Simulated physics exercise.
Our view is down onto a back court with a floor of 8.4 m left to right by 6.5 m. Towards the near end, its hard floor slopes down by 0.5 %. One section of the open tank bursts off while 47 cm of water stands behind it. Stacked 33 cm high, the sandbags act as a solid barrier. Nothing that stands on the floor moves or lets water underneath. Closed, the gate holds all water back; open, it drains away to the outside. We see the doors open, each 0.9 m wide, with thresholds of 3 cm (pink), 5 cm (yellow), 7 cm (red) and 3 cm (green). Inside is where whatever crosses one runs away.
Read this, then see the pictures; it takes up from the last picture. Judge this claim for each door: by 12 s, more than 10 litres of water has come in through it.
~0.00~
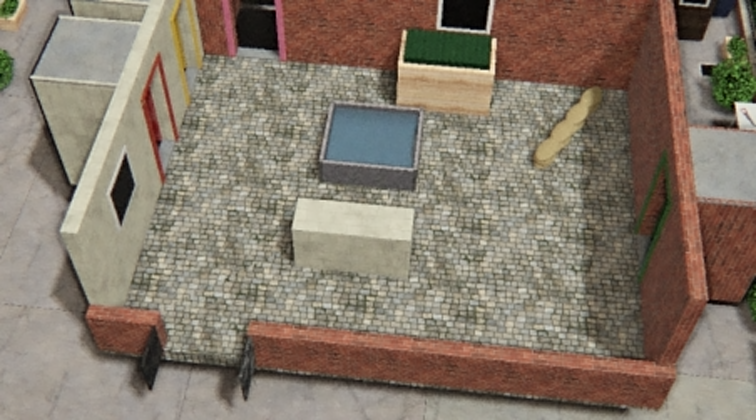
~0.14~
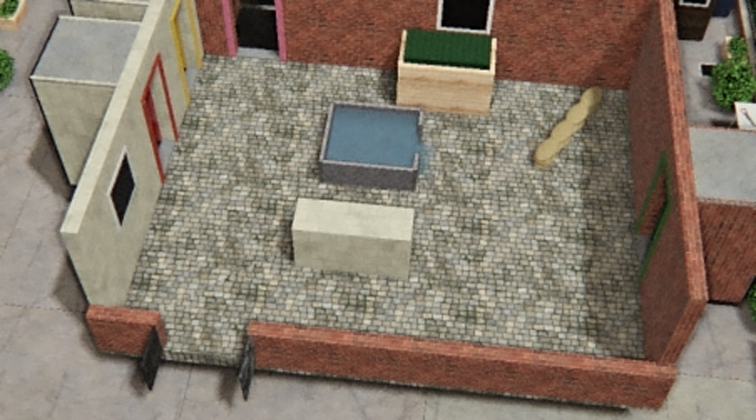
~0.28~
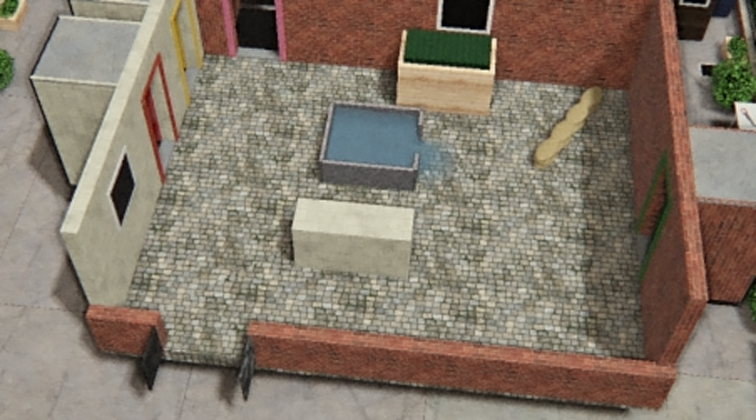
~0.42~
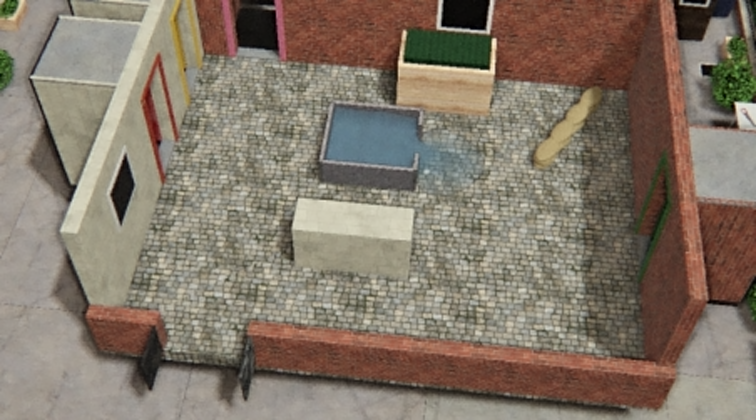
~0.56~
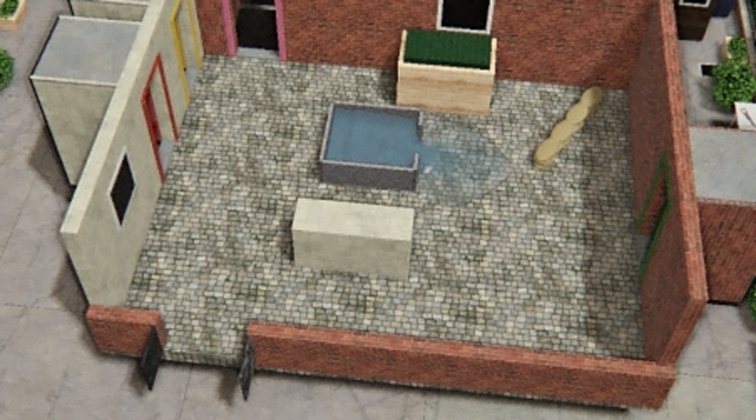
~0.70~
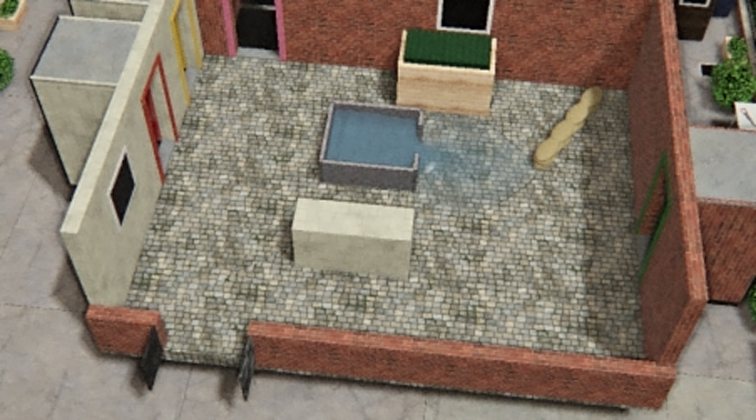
My prediction: Pink door: Short of the set amount. Yellow door: Short of the set amount. Red door: Short of the set amount. Green door: Beyond the set amount.
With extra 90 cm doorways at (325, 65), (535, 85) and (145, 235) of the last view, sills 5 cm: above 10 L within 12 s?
So, in the order given, it's shy of the mark, then beyond the mark, then shy of the mark.
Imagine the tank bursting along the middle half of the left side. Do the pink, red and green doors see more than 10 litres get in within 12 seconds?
Result: Pink limit passed, red limit passed, green limit not passed.
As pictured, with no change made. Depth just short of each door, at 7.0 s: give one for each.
Depth readings (cm): Pink = 0; yellow = 0; red = 0; green = 6.
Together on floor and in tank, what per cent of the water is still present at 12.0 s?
I'd put it at some 94 percent still there.
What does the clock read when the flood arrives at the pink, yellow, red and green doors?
Pink not in the 12 s, yellow not in the 12 s, red not within the 12 s, green 2.2 s.
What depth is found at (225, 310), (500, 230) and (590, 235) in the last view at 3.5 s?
I'd read it as roughly 0, 1 and 2 cm, in that order.
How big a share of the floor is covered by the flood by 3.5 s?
Covered: Roughly 25 per cent.
After 1.4 s water covers 15 % of the floor and is deepest (20 cm) near (429, 162); pink door not reached, yellow door not reached, red door not reached, green door not reached.
After 2.2 s water covers 25 % of the floor and is deepest (16 cm) near (528, 156); pink door not reached, yellow door not reached, red door not reached, green door 5 cm at the sill, 0 L in.
After 3.5 s water covers 25 % of the floor and is deepest (14 cm) near (557, 96); pink door not reached, yellow door not reached, red door not reached, green door 8 cm at the sill, 22 L in.
After 7.0 s water covers 35 % of the floor and is deepest (8 cm) near (628, 384); pink door not reached, yellow door not reached, red door not reached, green door 6 cm at the sill, 50 L in.
After 12.0 s water covers 55 % of the floor and is deepest (6 cm) near (570, 378); pink door not reached, yellow door not reached, red door not reached, green door 3 cm at the sill, 55 L in.
